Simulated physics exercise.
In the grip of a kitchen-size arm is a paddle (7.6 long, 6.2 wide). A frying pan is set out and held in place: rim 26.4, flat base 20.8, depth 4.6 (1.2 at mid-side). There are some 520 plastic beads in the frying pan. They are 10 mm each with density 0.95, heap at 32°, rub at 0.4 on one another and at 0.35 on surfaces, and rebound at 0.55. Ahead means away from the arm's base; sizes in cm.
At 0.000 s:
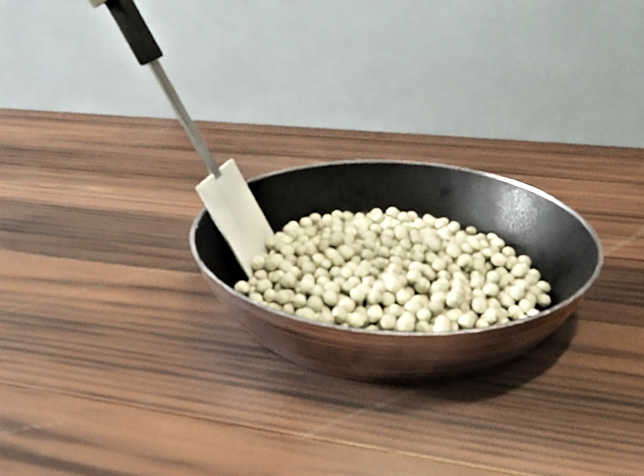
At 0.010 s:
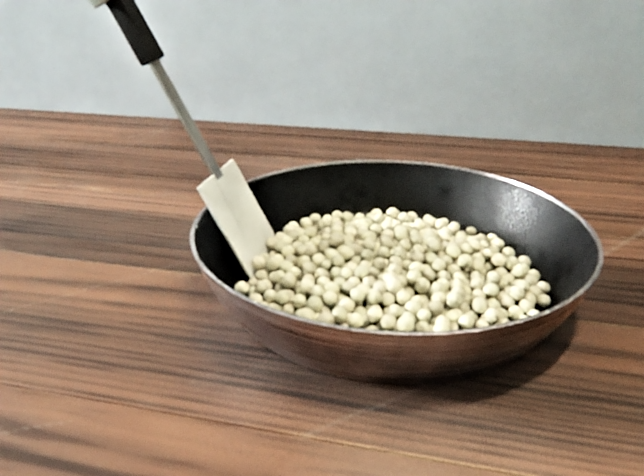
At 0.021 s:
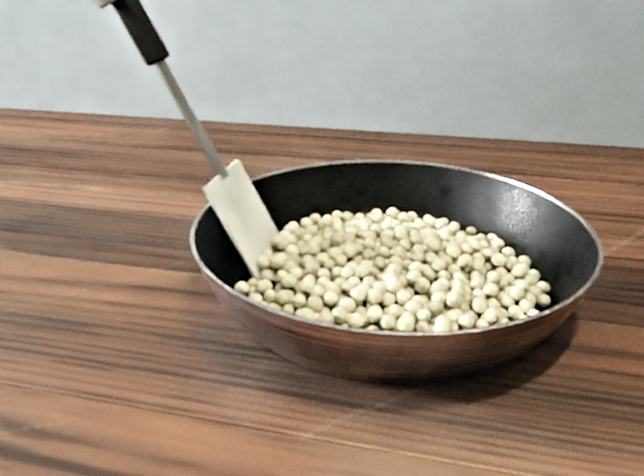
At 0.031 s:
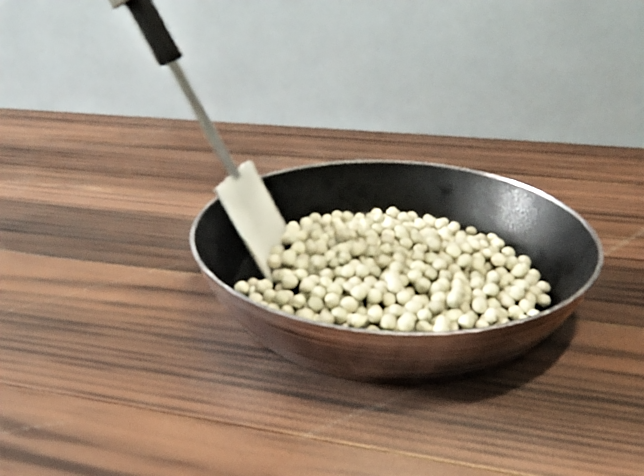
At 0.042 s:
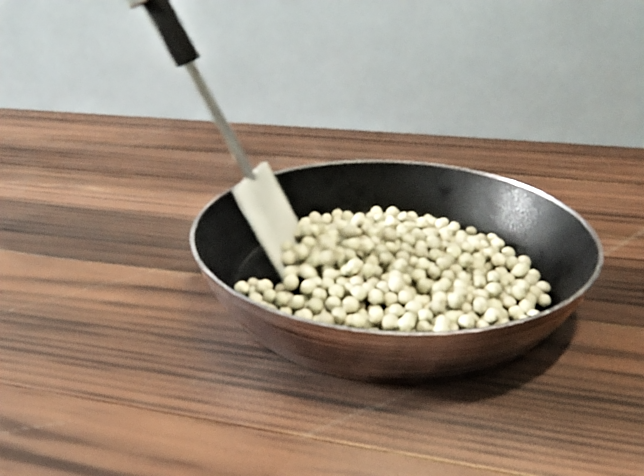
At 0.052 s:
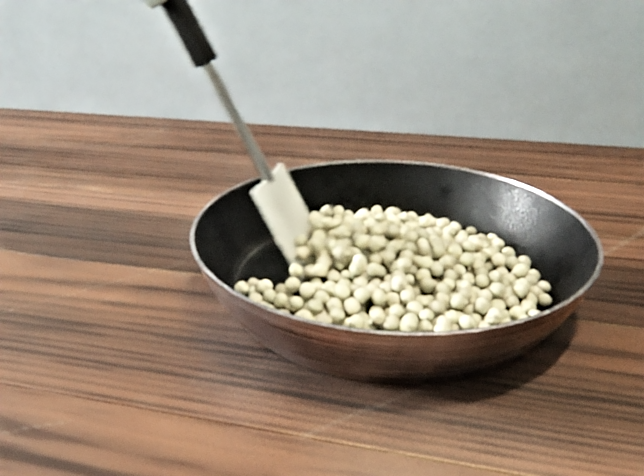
The clip opens on a dark frying pan of pale, round beads on a wood-grain surface, with a white paddle on a dark-handled rod leaning inside its left edge. The paddle barely shifts at first, then slides a short way right, pushing nearby beads together and baring some of the pan behind it.
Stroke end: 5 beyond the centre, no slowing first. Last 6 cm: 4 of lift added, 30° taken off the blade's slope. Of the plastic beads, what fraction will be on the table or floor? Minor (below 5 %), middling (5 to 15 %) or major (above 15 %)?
Middling.
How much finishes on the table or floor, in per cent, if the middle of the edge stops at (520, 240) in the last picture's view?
Estimate: Approx. 10 %.
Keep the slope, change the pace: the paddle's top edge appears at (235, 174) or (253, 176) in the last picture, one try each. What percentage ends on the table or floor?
Near 0 per cent in the first try and near 0 per cent in the second.
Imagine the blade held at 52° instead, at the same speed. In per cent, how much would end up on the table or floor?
Near 10 %.
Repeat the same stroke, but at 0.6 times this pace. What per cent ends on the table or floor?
Estimate: Approx. 0 %.
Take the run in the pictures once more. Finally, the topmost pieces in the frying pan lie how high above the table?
3.5 cm.
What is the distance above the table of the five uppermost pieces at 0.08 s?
5 cm.
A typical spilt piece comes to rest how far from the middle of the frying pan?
Estimate: Near 58 cm.
By 0.08 s, sloping 63°, highest piece 5 above the table; 525 in the frying pan.
By 0.10 s, sloping 53°, highest piece 6 above the table; 525 in the frying pan.
By 0.32 s, sloping 33°, highest piece 4 above the table; 486 in the frying pan, 39 on the table or floor.
By 1.37 s, sloping 33°, highest piece 3 above the table; 486 in the frying pan, 39 on the table or floor.
Final count, 486 in the frying pan, 39 on the table or floor. That is 7 % on the table or floor.
